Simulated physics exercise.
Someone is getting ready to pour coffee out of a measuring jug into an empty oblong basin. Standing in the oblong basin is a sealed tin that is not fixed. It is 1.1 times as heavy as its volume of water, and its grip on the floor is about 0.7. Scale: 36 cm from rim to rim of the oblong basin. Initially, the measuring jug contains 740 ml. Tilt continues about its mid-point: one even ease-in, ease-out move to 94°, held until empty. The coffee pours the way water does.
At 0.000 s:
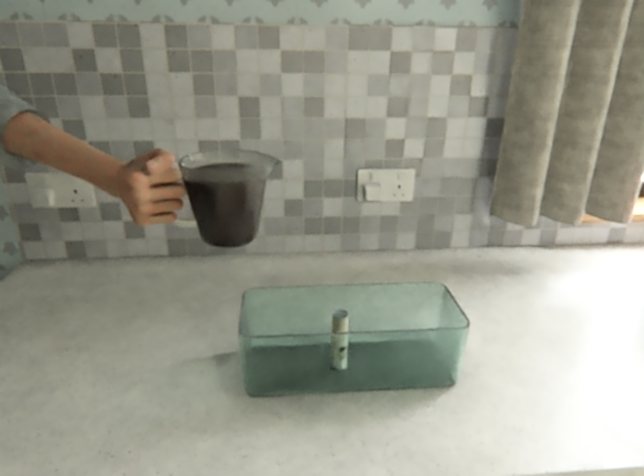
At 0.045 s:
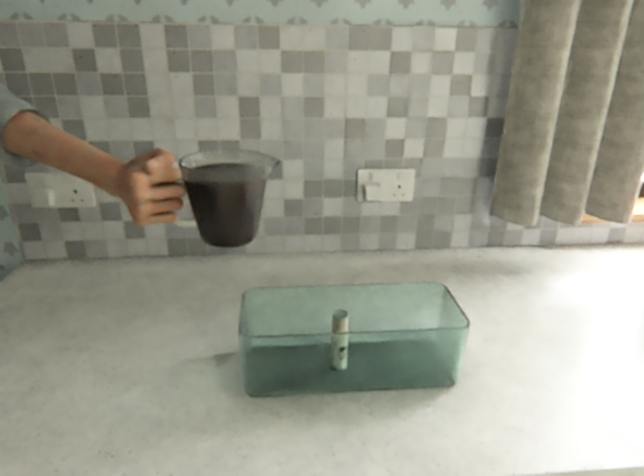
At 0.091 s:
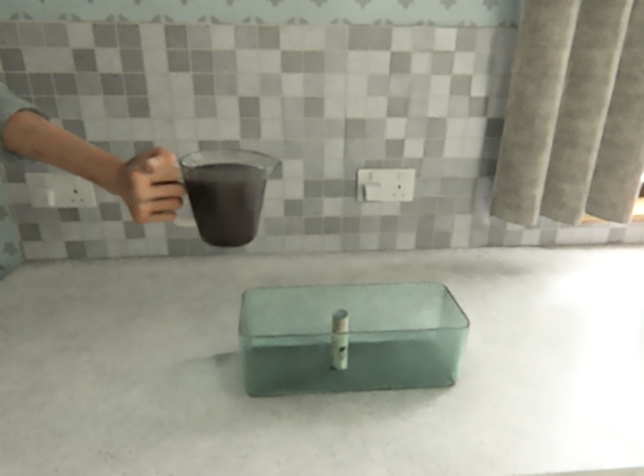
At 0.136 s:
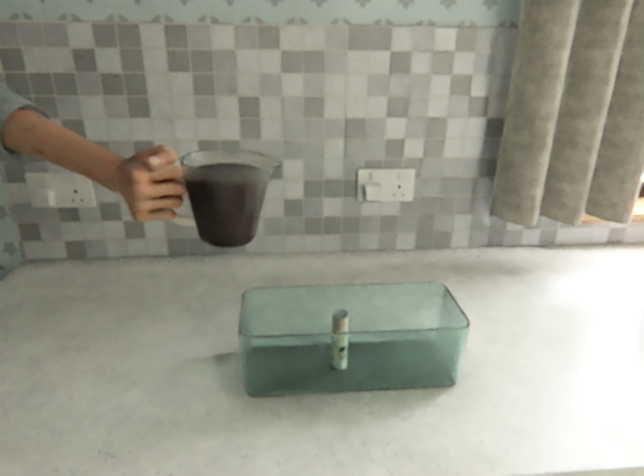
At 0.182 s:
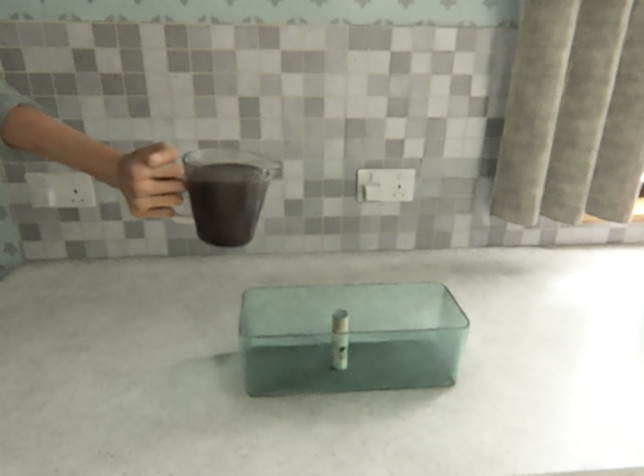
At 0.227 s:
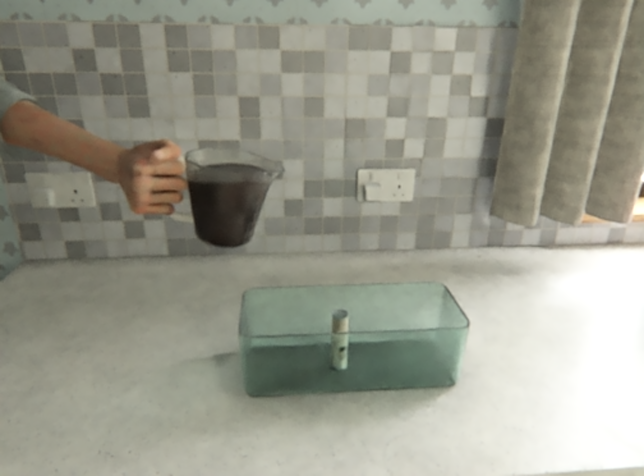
A hand and forearm reach in from the left, holding a clear measuring jug of dark coffee above a pale grey kitchen counter, seen from the front and slightly above. Below and to the right sits an oblong green-tinted glass basin with a small pale tin upright in it, before grey mosaic tiles, a white socket and a beige curtain. The hand tilts the jug slightly rightward, while the camera stays still.
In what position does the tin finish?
It finishes knocked over.
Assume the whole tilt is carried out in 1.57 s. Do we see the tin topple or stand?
Then it tips over.
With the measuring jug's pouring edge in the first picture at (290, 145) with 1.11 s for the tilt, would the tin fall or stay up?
After that, the tin overturns.
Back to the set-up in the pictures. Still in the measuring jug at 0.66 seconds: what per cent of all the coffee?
Some 78 % of it is still there.
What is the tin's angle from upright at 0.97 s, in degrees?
Near 0° from upright.
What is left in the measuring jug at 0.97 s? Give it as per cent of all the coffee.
Roughly 28 per cent.
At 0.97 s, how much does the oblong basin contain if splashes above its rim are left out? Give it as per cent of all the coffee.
Near 48 in a hundred.
After 0.66 s the tilt is 57° and 78 per cent is still to pour; the tin stands where it began.
After 0.97 s the tilt is 88° and 28 per cent is still to pour; the tin stands where it began.
After 1.30 s the tilt is 94° and 2 per cent is still to pour; the tin lies on its side.
After 1.66 s the tilt is 94° and 0 per cent is still to pour; the tin lies on its side.
In the end the tin lies on its side.
